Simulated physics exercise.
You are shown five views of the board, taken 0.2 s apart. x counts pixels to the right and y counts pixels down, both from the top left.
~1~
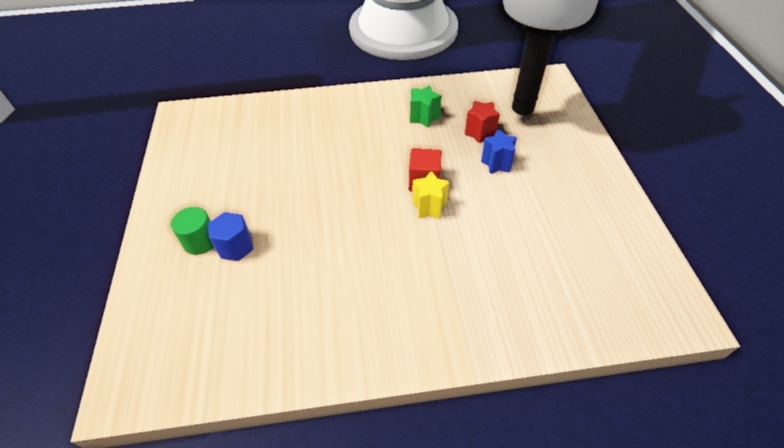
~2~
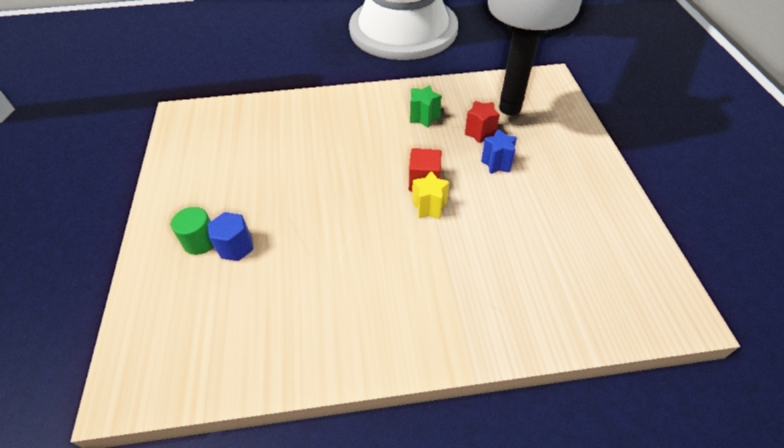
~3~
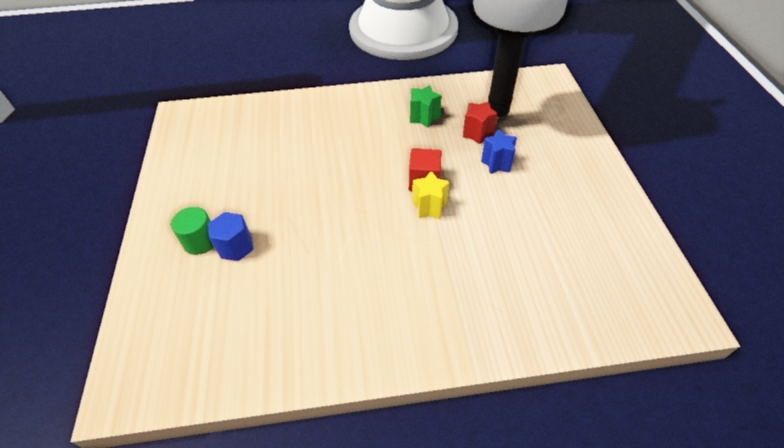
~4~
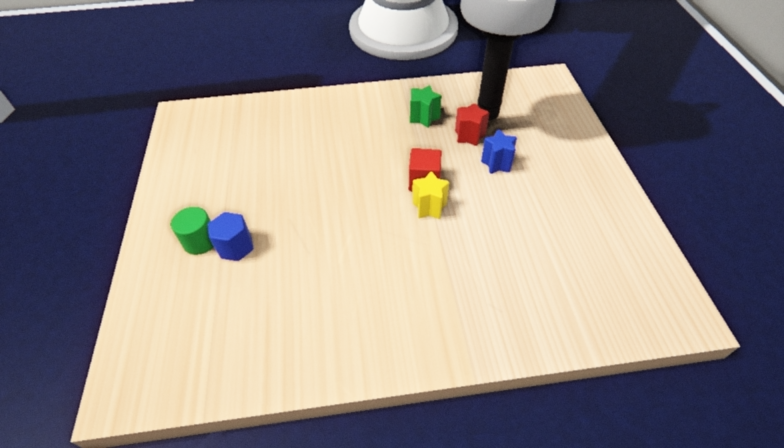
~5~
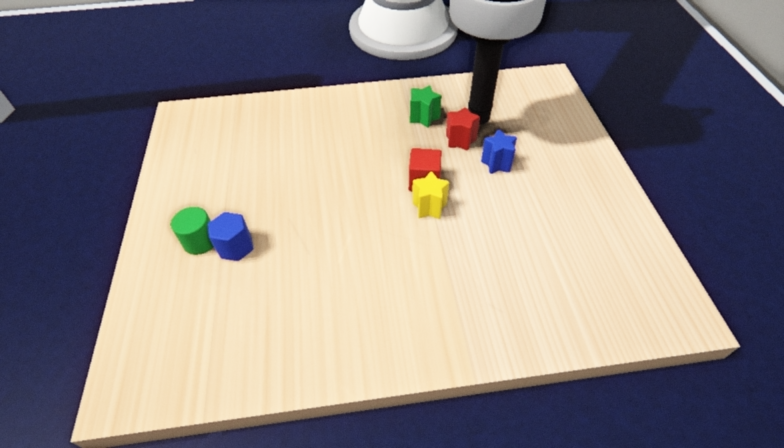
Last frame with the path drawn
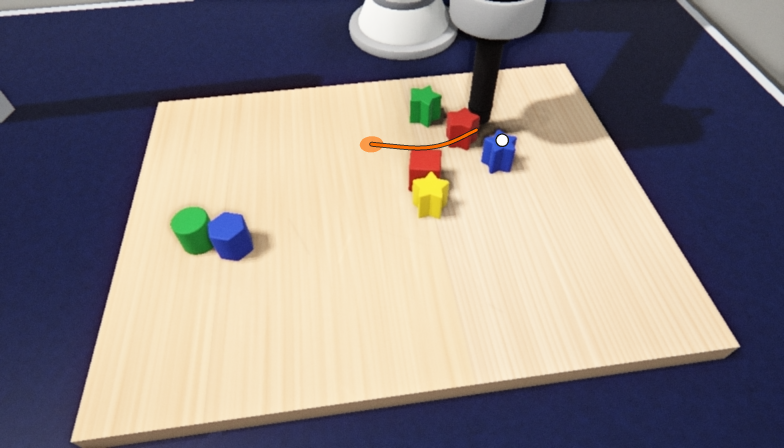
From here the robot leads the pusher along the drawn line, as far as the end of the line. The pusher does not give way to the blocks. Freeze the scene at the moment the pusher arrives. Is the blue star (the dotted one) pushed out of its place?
My answer is no.
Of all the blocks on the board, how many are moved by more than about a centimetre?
The count will be 1.
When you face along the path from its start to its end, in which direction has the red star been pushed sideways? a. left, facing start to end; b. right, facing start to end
The one that fits is a, left, facing start to end.
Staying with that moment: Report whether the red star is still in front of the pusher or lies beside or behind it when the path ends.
The block gets away.
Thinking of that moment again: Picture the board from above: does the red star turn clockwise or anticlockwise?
Viewed from the top, it goes anticlockwise.
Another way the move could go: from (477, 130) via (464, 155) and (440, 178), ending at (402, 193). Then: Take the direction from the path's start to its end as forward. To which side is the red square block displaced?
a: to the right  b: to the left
Answer: A.
The drawn path runs from (477, 130) via (446, 144) and (409, 148), ending at (372, 144); the dot is on the blue star.
On the path given first. One third of the way, pusher (447, 132); red star (431, 132).
Two thirds of the way, pusher (409, 136); red square block (424, 160), turned 15° anticlockwise; red star (405, 141), turned 40° anticlockwise.
At the end, pusher (371, 133); red square block (424, 160), turned 15° anticlockwise; red star (402, 141), turned 50° anticlockwise; blue star not moved.
